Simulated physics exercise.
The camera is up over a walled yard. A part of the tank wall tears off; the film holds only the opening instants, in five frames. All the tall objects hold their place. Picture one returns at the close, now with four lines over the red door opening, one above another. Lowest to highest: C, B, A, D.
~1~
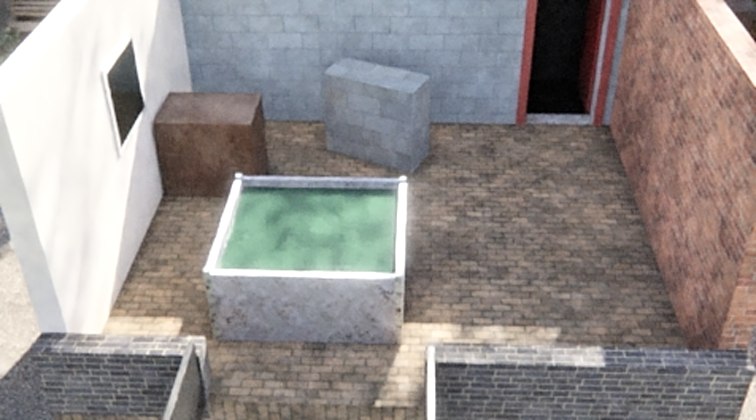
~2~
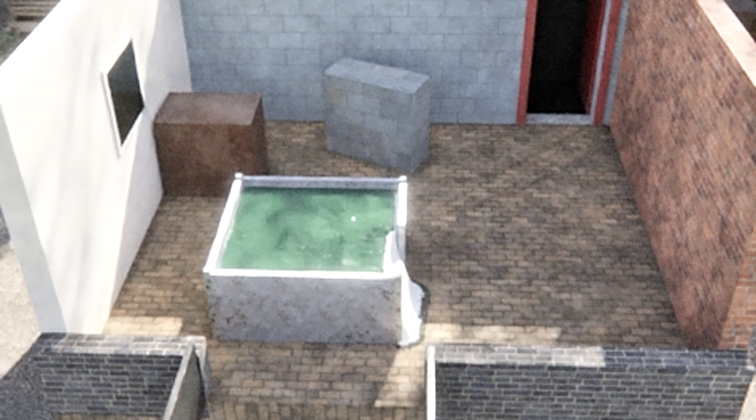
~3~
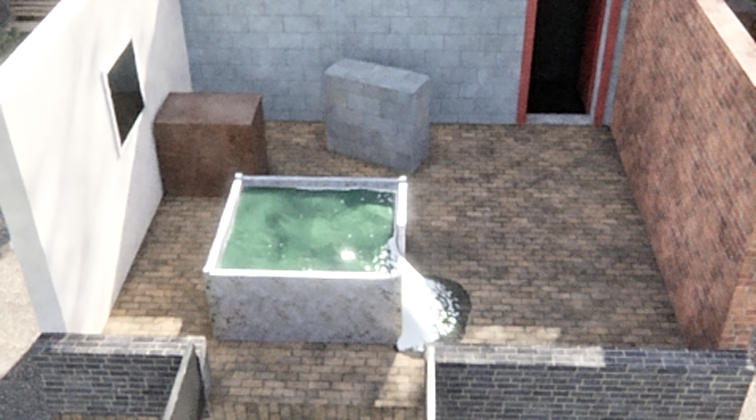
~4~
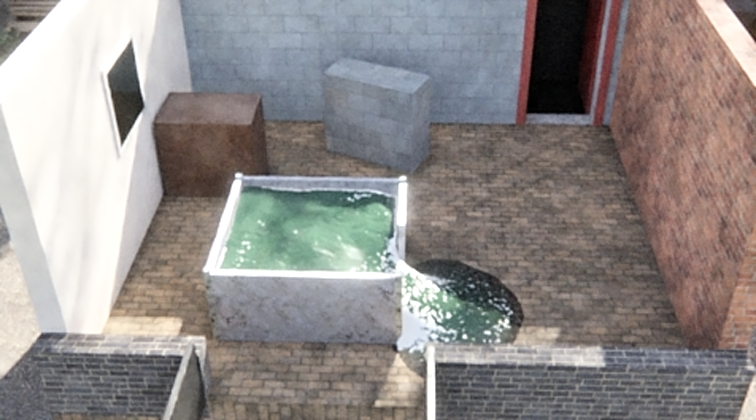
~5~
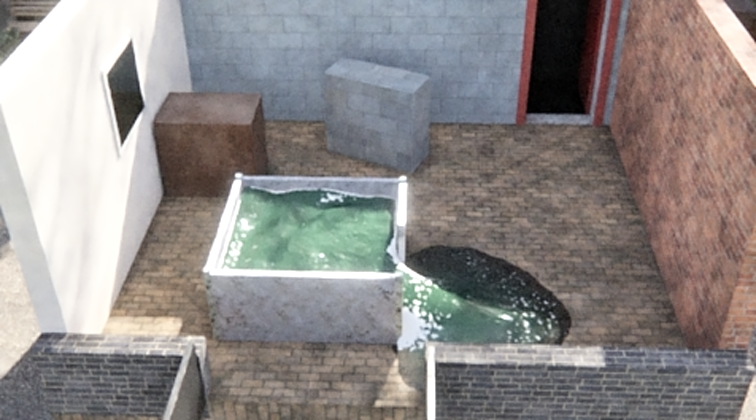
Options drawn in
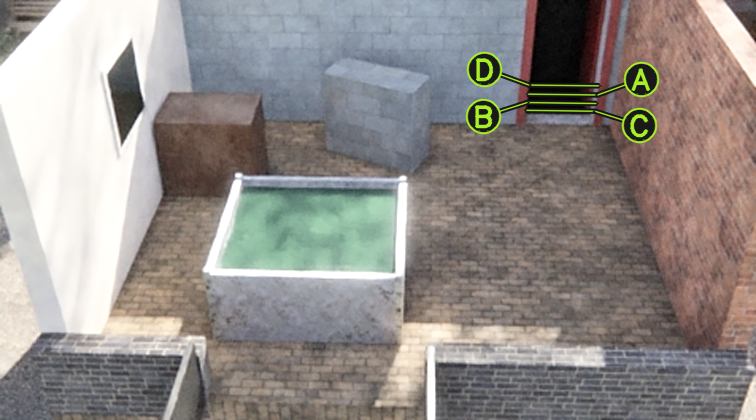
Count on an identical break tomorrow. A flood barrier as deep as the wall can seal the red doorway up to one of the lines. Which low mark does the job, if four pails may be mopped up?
That is height C.
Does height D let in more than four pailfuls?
No, not at all.
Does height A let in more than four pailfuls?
No, that is safe.
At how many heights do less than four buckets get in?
All four.
On the marked copy, A at (562, 94); B at (561, 103); C at (560, 110); D at (563, 85); from the bottom up C, B, A, D.
With A, nothing gets over.
With B, nothing gets over.
With C, a splash gets over, under a bucket.
With D, nothing gets over.
